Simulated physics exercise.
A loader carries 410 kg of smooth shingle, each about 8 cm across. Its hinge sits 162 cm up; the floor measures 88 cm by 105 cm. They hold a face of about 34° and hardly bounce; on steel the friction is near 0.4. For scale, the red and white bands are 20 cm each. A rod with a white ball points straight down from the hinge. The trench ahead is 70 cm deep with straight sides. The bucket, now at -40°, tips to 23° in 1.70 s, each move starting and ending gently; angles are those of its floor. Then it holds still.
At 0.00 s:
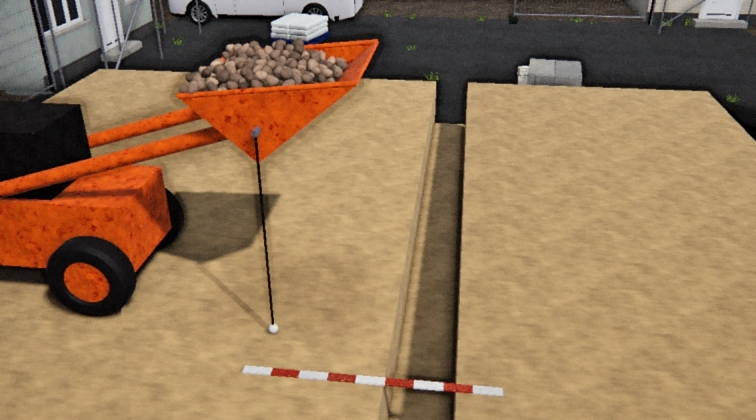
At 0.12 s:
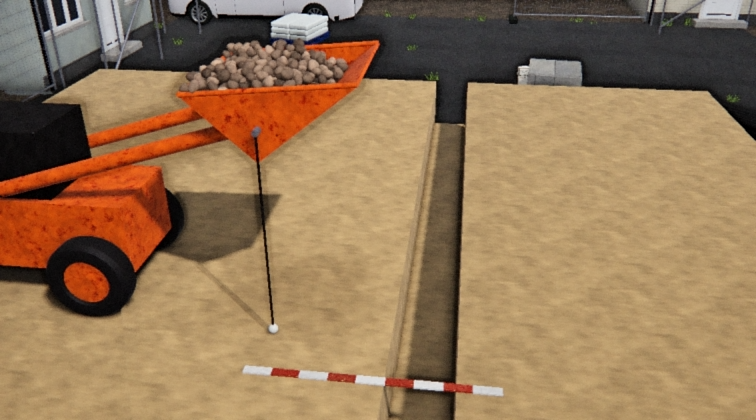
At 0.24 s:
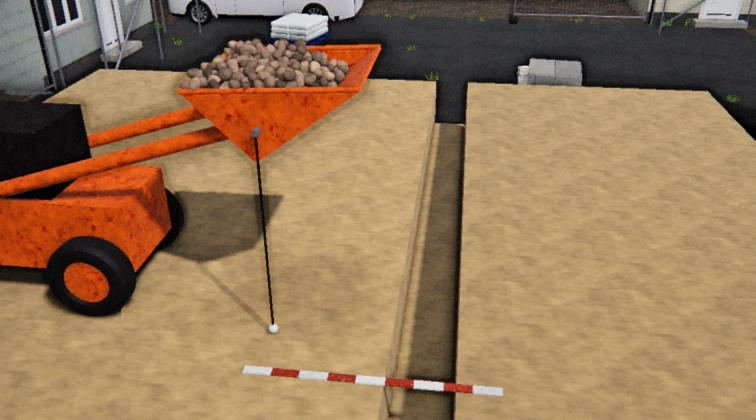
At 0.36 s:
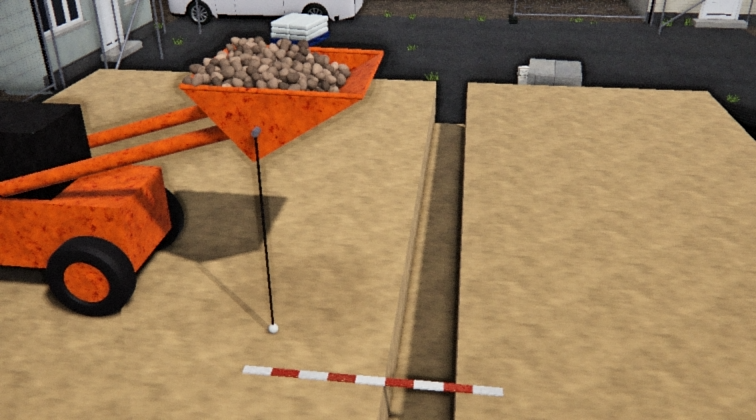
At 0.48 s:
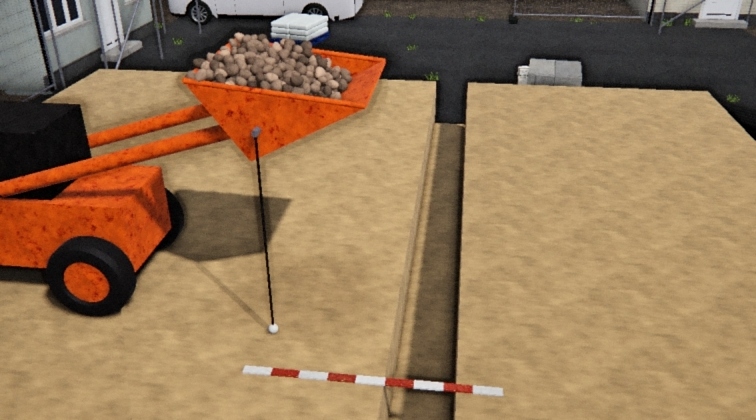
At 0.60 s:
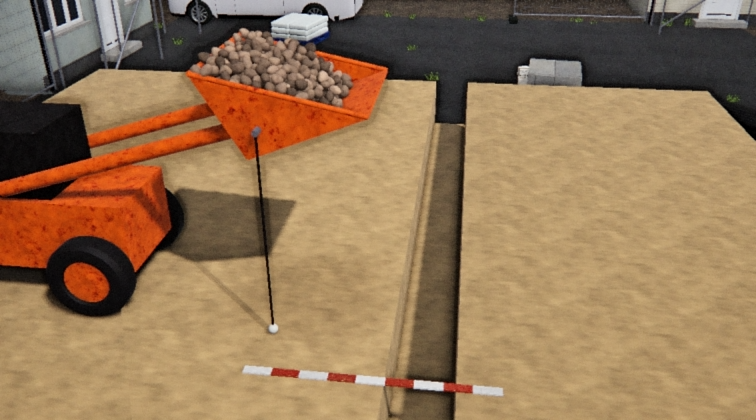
At the start, an orange loader on sandy ground holds a raised bucket of brownish stones, left of a narrow trench. The bucket barely moves at first, then slowly rotates forward, its right edge dipping a little while its left edge rises. The stones shift slightly with it, and the loader stays still.
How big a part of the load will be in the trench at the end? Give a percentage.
About 90 per cent.
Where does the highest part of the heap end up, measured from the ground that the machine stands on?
About 8 cm above it.
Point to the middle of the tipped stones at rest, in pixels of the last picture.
Their middle is at about (433, 355).
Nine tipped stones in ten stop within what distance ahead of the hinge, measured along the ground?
Roughly 140 cm ahead of it.
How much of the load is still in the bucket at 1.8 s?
About 60 per cent.
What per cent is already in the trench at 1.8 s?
Some 20 per cent.
After 1.3 s the floor is at 13°; 100 % in the bucket; the foremost stones are at (361, 140).
After 1.8 s the floor is at 23°; 62 % in the bucket, 18 % short of the trench, 20 % in the trench; the foremost stones are at (445, 332).
After 2.2 s the floor is at 23°; 32 % in the bucket, 15 % short of the trench, 50 % in the trench, 2 % past the trench; the foremost stones are at (486, 296).
After 4.8 s the floor is at 23°; 0 % in the bucket, 92 % in the trench, 8 % past the trench; the foremost stones are at (564, 305).
